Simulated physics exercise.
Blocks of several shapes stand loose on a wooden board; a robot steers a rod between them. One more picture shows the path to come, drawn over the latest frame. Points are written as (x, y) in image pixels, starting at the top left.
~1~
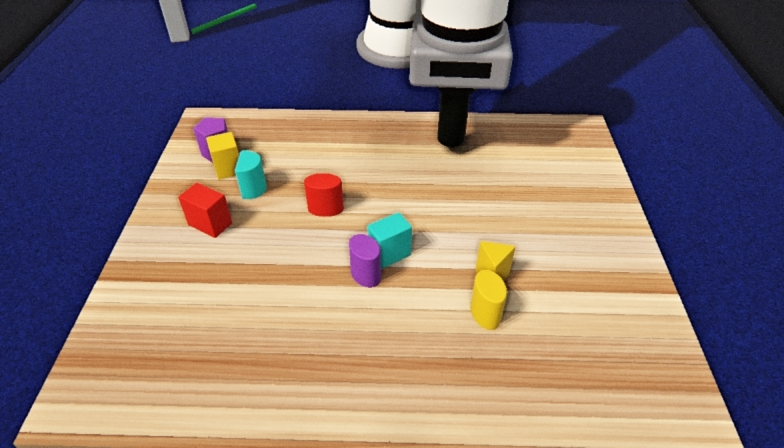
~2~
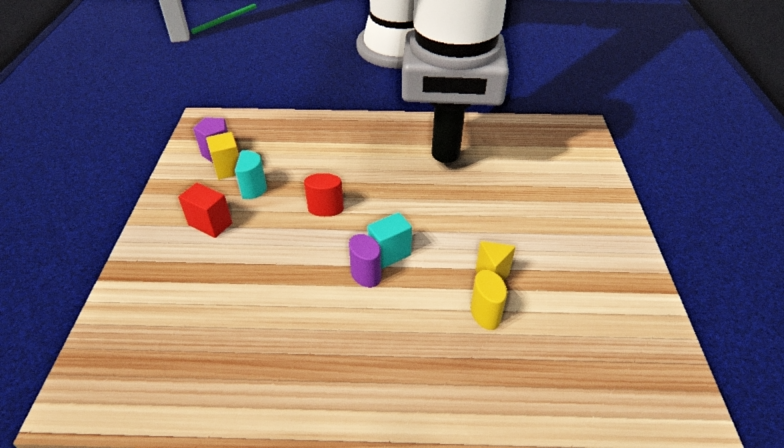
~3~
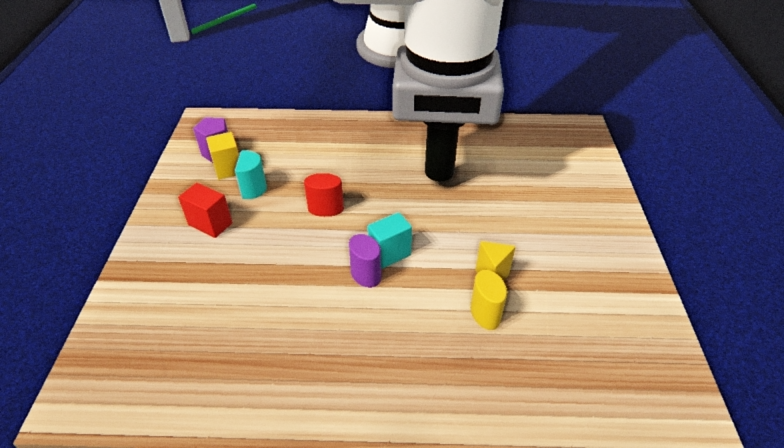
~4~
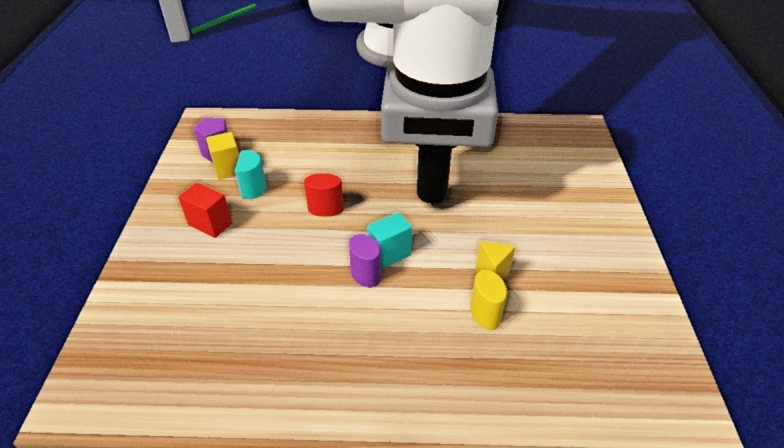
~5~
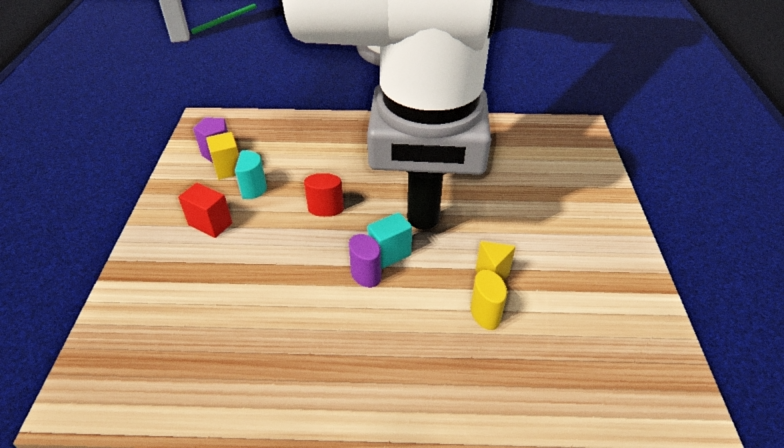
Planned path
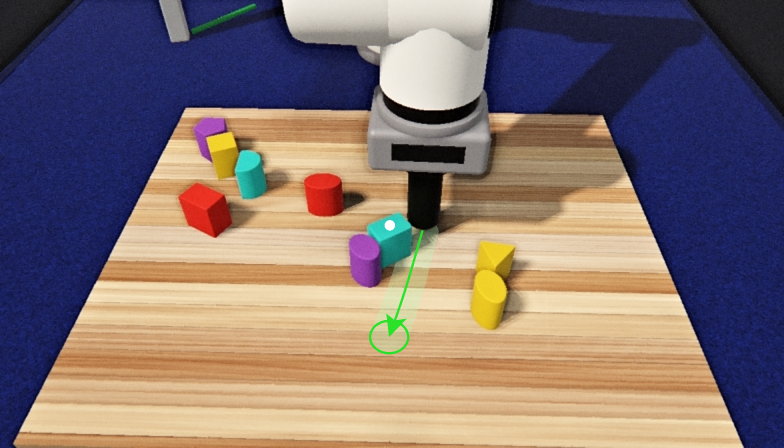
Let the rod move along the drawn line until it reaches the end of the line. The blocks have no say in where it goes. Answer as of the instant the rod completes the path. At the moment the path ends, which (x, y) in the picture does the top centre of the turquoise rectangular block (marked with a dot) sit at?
It sits at (373, 241).
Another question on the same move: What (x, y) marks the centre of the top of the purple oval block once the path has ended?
Its top face will be centred at roughly (342, 255).
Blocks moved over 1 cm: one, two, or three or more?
Expect two.
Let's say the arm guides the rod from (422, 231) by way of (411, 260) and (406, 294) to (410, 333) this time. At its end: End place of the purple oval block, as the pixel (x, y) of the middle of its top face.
It sits at (335, 258).
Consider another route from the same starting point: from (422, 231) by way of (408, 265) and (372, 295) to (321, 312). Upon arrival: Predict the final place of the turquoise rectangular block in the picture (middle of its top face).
The answer is (353, 240).
The line goes from (422, 231) directly to (389, 337); the dot is on the turquoise rectangular block.
What follows on the original path. One third of the way, rod (414, 253); purple oval block (345, 254); turquoise rectangular block (377, 239), turned 35° clockwise.
Two thirds of the way, rod (403, 288); purple oval block (342, 255), turned 20° anticlockwise; turquoise rectangular block (373, 241), turned 45° clockwise.
At the end, rod (389, 326); purple oval block (342, 255), turned 20° anticlockwise; turquoise rectangular block (373, 241), turned 45° clockwise; yellow three-sided block unmoved.
